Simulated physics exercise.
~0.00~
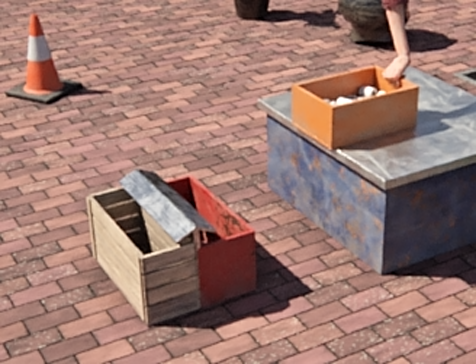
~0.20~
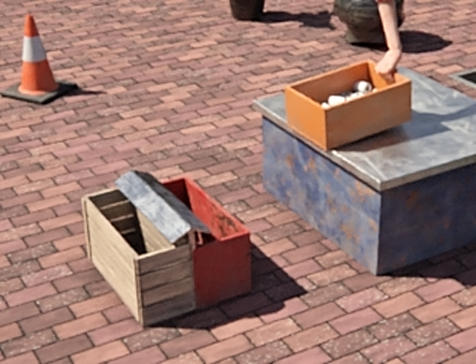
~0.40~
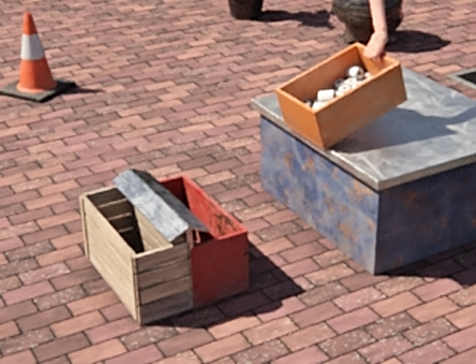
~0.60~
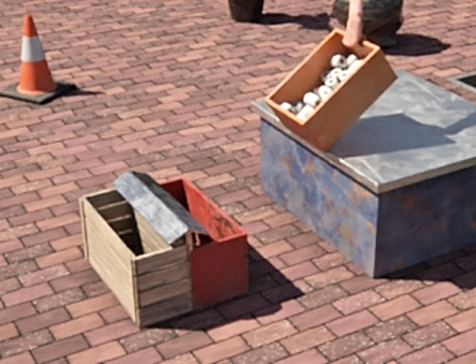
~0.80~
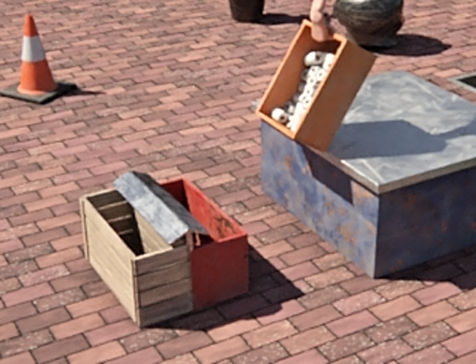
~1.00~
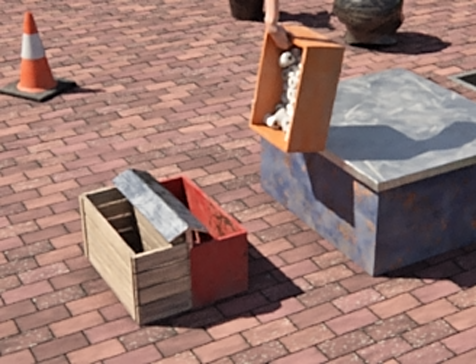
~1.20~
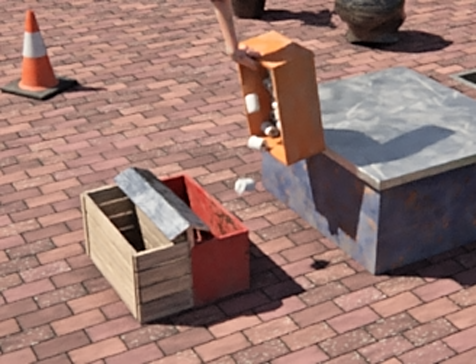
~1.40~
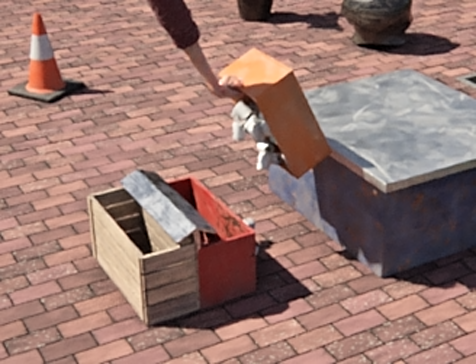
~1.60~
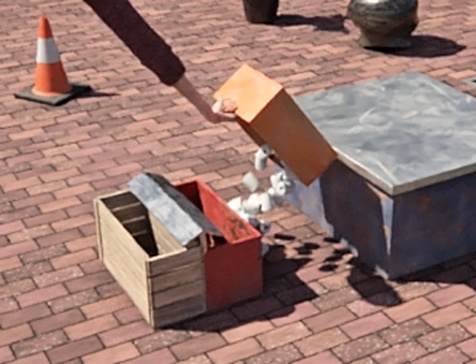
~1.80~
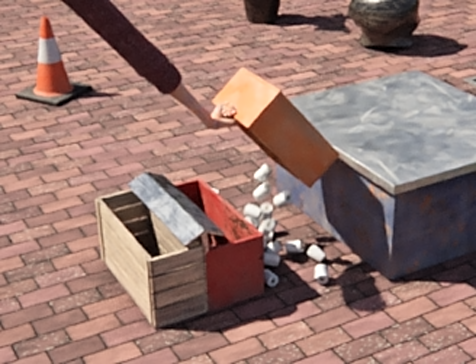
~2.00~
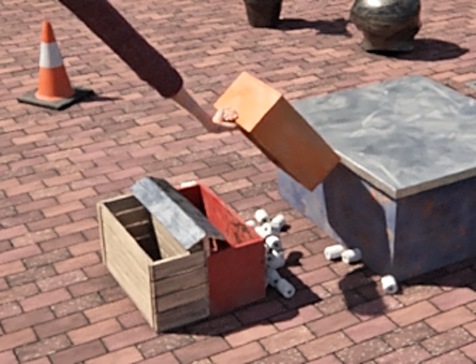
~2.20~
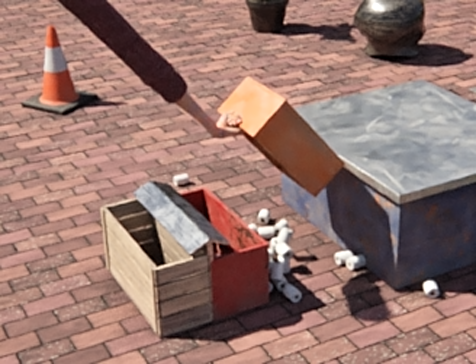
On sunlit brick paving, a hand tipping an orange crate off a bench, white rolls spilling mostly short of a red box.
